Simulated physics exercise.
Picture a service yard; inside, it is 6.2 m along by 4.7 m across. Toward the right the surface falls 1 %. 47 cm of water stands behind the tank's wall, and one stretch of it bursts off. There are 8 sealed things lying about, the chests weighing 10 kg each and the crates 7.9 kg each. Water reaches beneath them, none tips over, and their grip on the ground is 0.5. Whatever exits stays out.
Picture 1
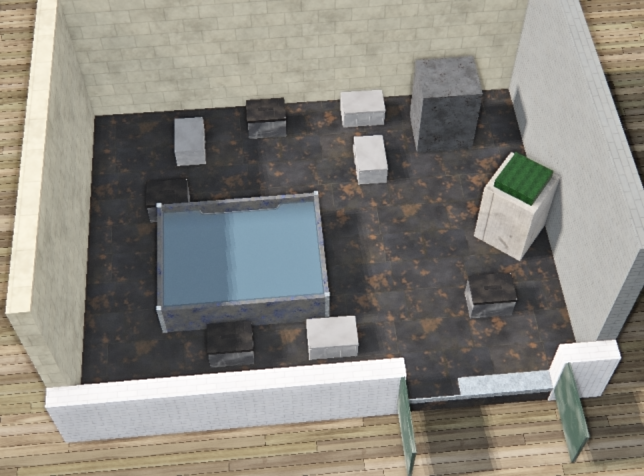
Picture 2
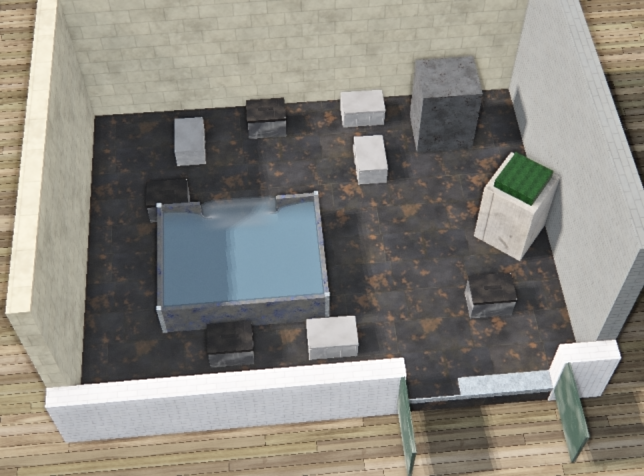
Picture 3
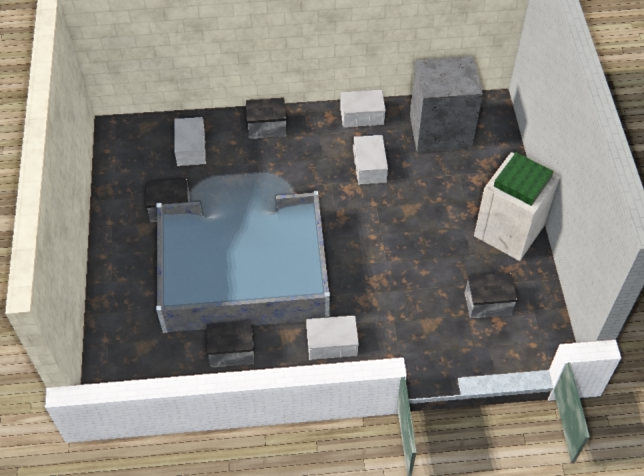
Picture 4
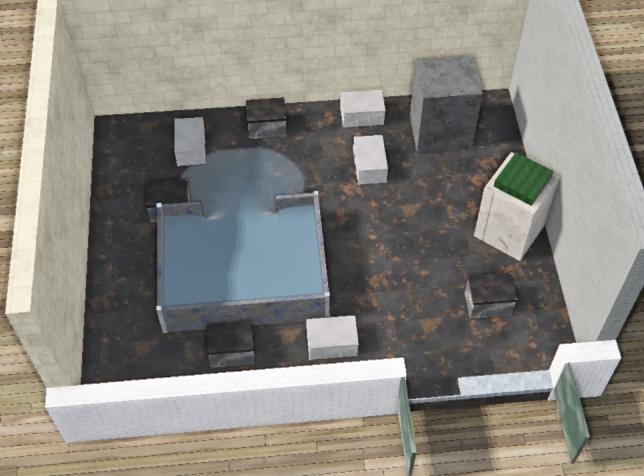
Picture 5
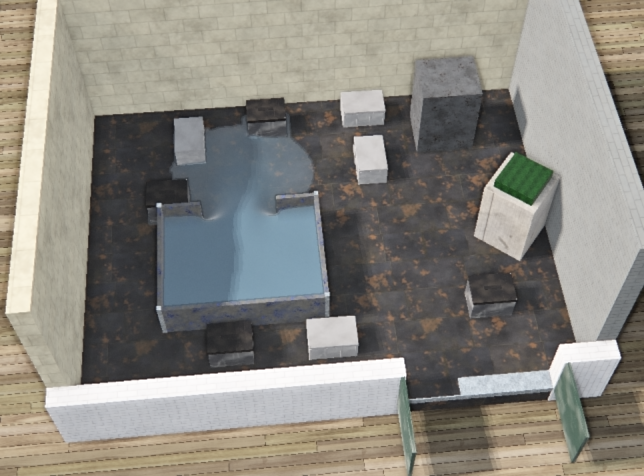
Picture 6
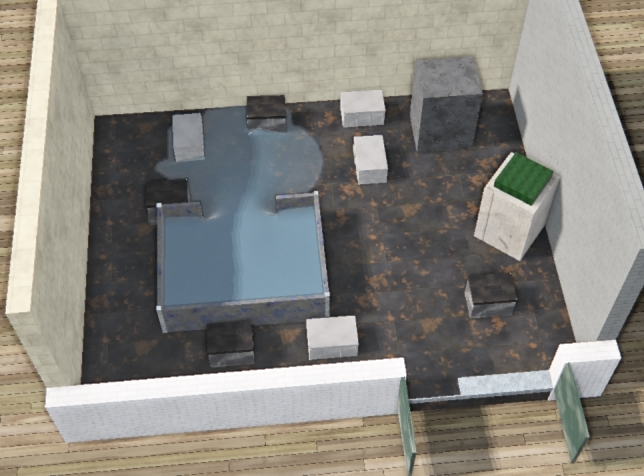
Water spreads through a gap in the far side of a raised grey-walled pool, seen from high above in a walled yard with a dark, rust-flecked floor. White, grey and black blocks stand around it, with a tall grey block and a green-topped pale box toward the right. The pool widens into a rounded sheet toward the back wall, reaching two blocks, which shift slightly, while the camera stays still.
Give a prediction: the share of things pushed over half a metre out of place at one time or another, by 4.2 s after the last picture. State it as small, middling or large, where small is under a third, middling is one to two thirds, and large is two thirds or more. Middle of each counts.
Middling.
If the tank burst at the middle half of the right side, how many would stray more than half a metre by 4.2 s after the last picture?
Result: 2.
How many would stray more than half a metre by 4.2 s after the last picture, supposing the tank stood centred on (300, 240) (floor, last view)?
Then 2 of them would.
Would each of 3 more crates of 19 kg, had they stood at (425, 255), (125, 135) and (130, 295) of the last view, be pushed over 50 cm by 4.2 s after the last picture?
Taking them one by one: It stays within, then it goes beyond, then it stays within.
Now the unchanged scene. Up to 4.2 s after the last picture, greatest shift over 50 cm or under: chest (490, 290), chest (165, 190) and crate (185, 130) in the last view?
First falling below it, second falling below it, third exceeding it.
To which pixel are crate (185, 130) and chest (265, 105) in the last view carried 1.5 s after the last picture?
I'd say close to (111, 122) and close to (322, 86).
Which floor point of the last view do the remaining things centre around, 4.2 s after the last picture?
Close to (323, 268).
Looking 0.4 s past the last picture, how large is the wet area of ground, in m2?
The covered patch comes to about 8.0 m2.
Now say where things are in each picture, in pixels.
The first frame shows a crate at (189, 134) rests on the ground; a chest at (266, 109) rests on the ground; water covers 3.0 m2; 0 of 8 have shifted.
The second frame shows a crate at (189, 134) rests on the ground; a chest at (266, 109), on the bottom; 3.5 m2 under water; 0 of 8 have shifted.
The third frame shows a crate at (189, 134), on the bottom; a chest at (266, 109) rests on the ground; 4.1 m2 under water; 0 of 8 have shifted.
The fourth frame shows a crate at (189, 134) rests on the ground; a chest at (266, 109), on the bottom; 4.8 m2 under water; 0 of 8 have shifted.
The fifth frame shows a crate at (189, 134), on the bottom; a chest at (266, 109), on the bottom; water covers 5.4 m2; 0 of 8 have shifted.
The sixth frame shows a crate at (187, 130), on the bottom, 7 cm from its start; a chest at (266, 106), on the bottom, 6 cm from its start; water covers 6.0 m2; 2 of 8 have shifted.
Then, 0.4 s after the last picture 0 of 8 are over 50 cm from their spots; 0 afloat.
Then, 1.5 s after the last picture 2 of 8 are over 50 cm from their spots; 2 afloat.
Then, 2.8 s after the last picture 4 of 8 are over 50 cm from their spots; 3 afloat.
Then, 4.2 s after the last picture 4 of 8 are over 50 cm from their spots, and 4 have been at some point; 2 afloat.
